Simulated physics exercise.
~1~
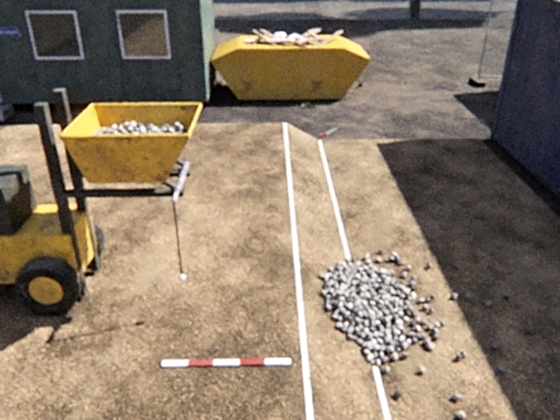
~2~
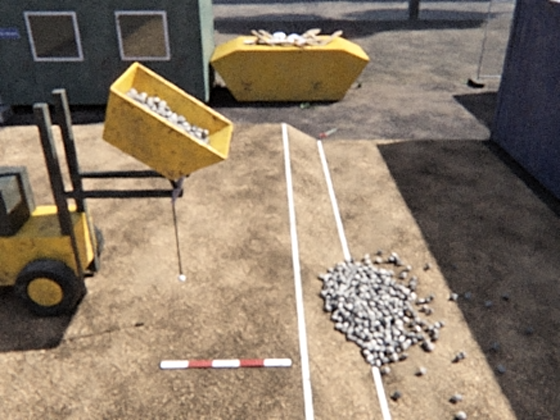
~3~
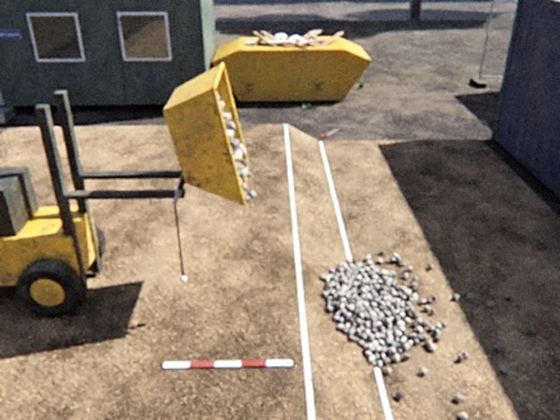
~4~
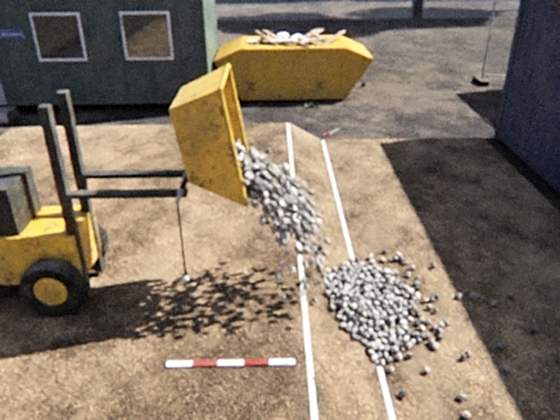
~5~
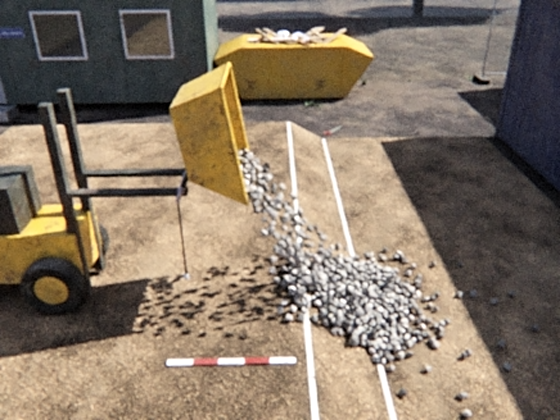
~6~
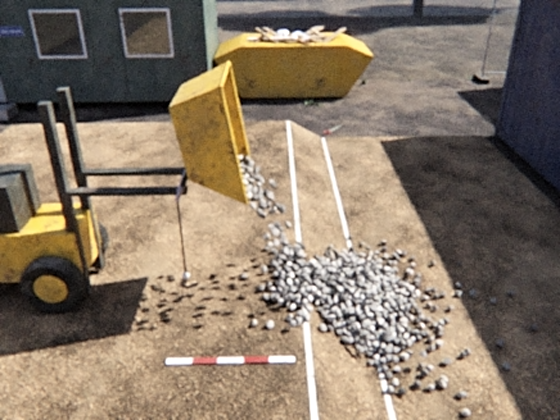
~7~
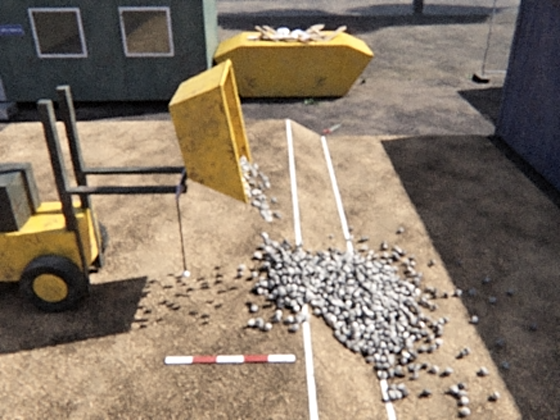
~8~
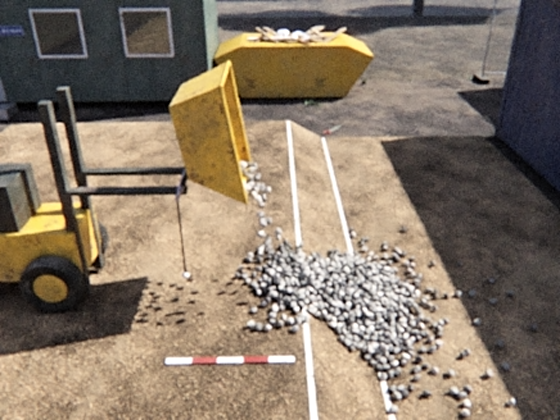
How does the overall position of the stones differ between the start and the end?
At the start the stones are split between the raised skip on the left and a heap on the right. By the end nearly all lie in one broad heap across the white lines, so as a whole they sit farther right and slightly lower in view.
Yellow skip on a fork truck tipping grey stones onto an older heap, which spreads across white lines as the last stones trickle.
